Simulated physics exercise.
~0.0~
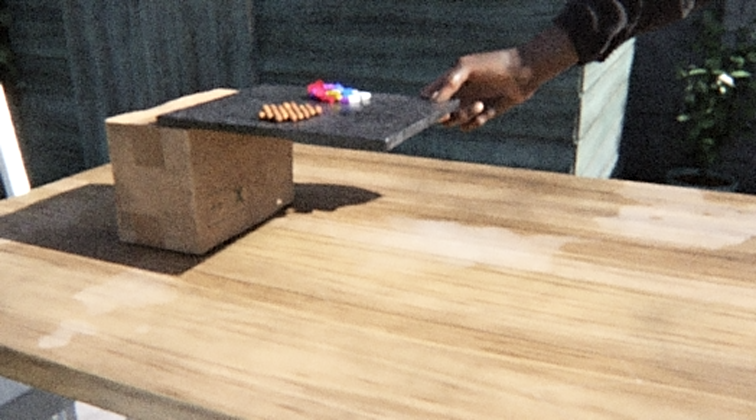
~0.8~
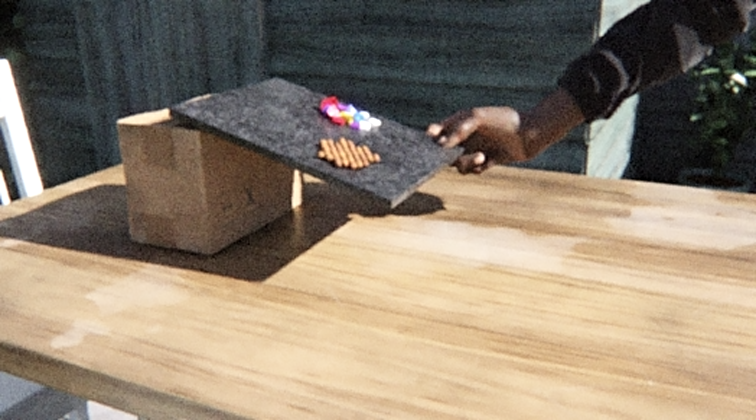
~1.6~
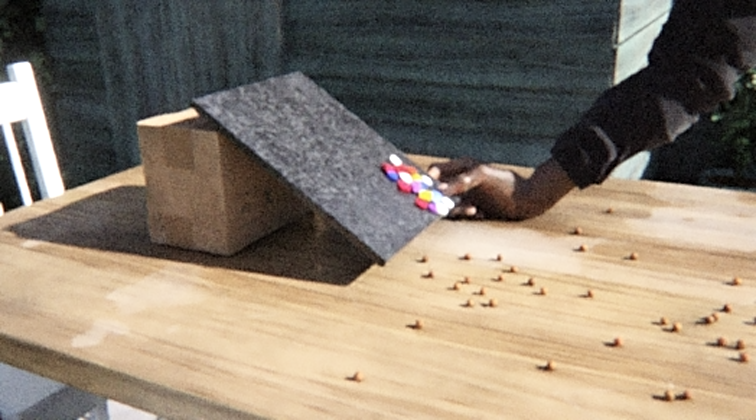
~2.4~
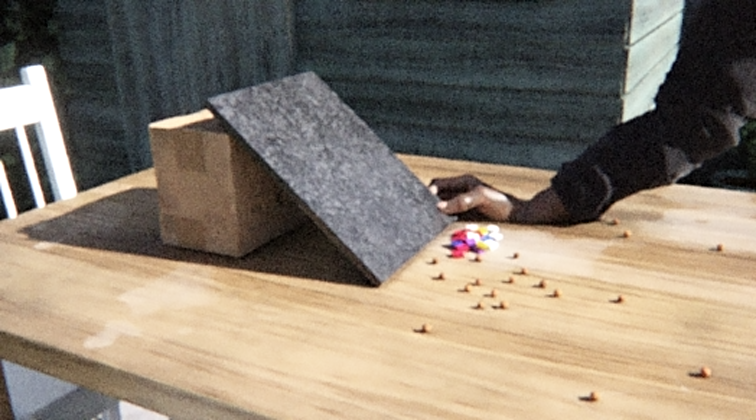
On an outdoor wooden table, a hand lowers a dark board propped on a box, brown beads scattering farther than colourful pieces.
